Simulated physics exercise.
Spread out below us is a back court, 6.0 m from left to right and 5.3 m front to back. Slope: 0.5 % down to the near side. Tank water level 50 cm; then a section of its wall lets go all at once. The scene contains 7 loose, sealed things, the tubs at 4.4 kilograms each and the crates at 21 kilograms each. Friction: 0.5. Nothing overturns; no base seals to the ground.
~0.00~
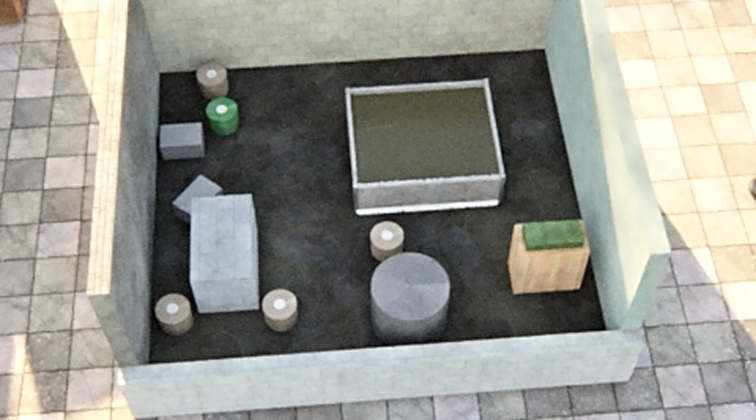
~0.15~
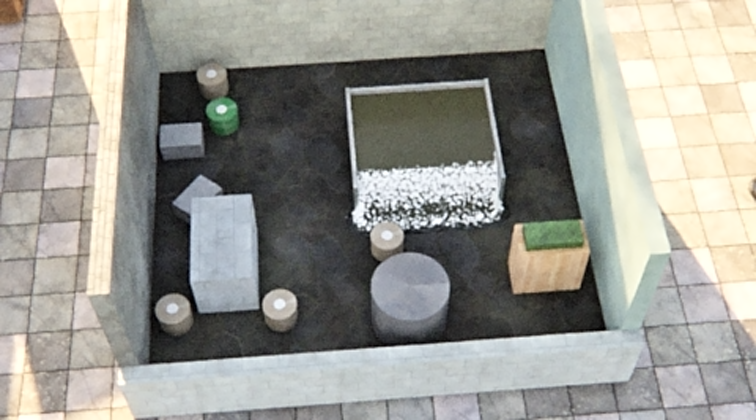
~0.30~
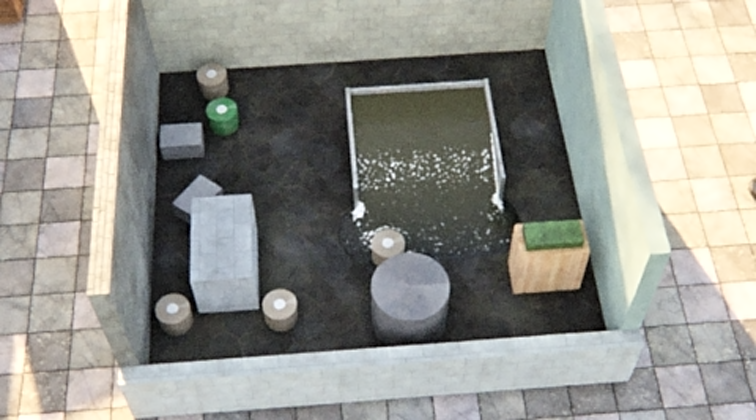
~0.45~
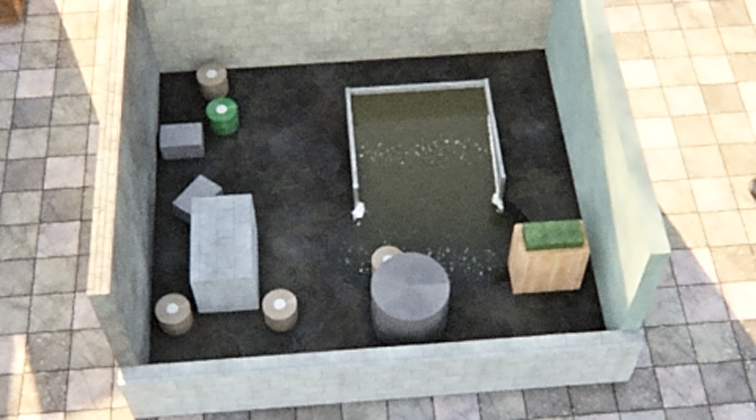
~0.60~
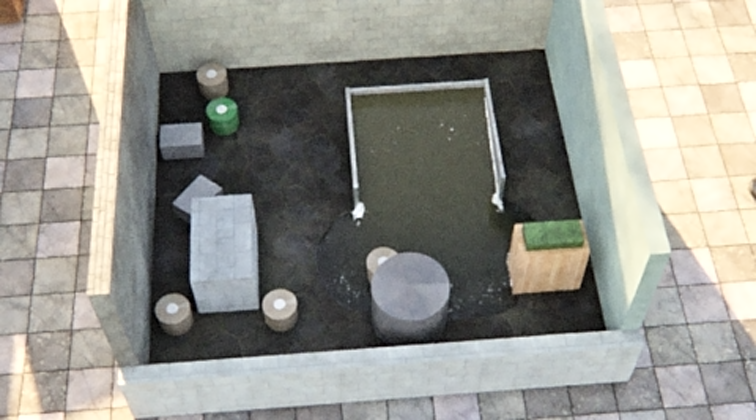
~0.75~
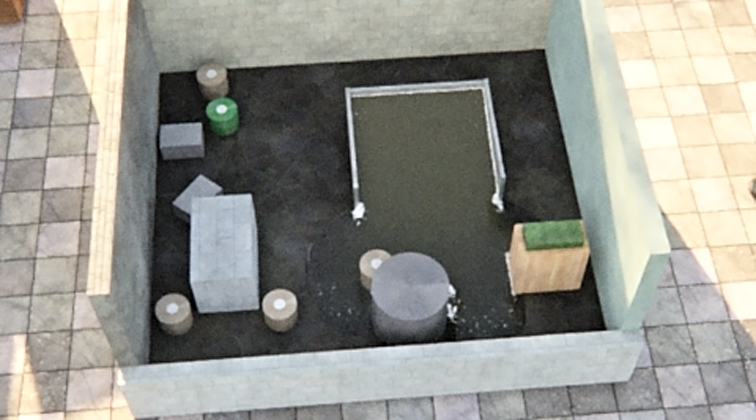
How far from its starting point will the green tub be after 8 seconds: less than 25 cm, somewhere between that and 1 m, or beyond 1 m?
It stays nearly in place.
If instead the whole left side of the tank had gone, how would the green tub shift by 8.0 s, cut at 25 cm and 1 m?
Result: The green tub goes a long way.
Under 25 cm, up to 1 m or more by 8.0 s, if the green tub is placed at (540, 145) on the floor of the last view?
I'd say it lands far off.
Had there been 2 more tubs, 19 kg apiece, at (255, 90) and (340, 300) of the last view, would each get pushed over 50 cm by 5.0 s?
Taking them in order, they come out smaller and greater.
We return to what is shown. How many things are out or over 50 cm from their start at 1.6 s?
Tally: 1.
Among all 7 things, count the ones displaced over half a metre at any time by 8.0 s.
That comes to 3.
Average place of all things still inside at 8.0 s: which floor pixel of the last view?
Around (201, 165).
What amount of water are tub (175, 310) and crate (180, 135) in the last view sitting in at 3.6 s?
Depths: Near 5 cm, then near 0 cm.
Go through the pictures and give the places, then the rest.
The green tub at (222, 109), on the bottom; water covers 3.4 m2; 0 of 7 have shifted, in the first picture.
The green tub at (222, 109), on the bottom; 4.4 m2 under water; 0 of 7 have shifted, in the second picture.
The green tub at (222, 109), on the bottom; 5.4 m2 under water; 1 of 7 have shifted, in the third picture.
The green tub at (222, 109) rests on the ground; water covers 6.7 m2; 1 of 7 have shifted, in the fourth picture.
The green tub at (222, 109) rests on the ground; water covers 7.8 m2; 1 of 7 have shifted, in the fifth picture.
The green tub at (222, 109), on the bottom; water covers 8.7 m2; 1 of 7 have shifted, in the sixth picture.
After 1.6 s the green tub is near (222, 109), 0.0 m from its start, aground; 1 afloat.
After 3.6 s the green tub is near (222, 109), 0.0 m from its start, aground; 3 afloat.
After 5.6 s the green tub is near (222, 109), 0.0 m from its start, aground; 3 afloat.
After 8.0 s the green tub is near (223, 108), 0.0 m from its start, aground; 4 afloat.
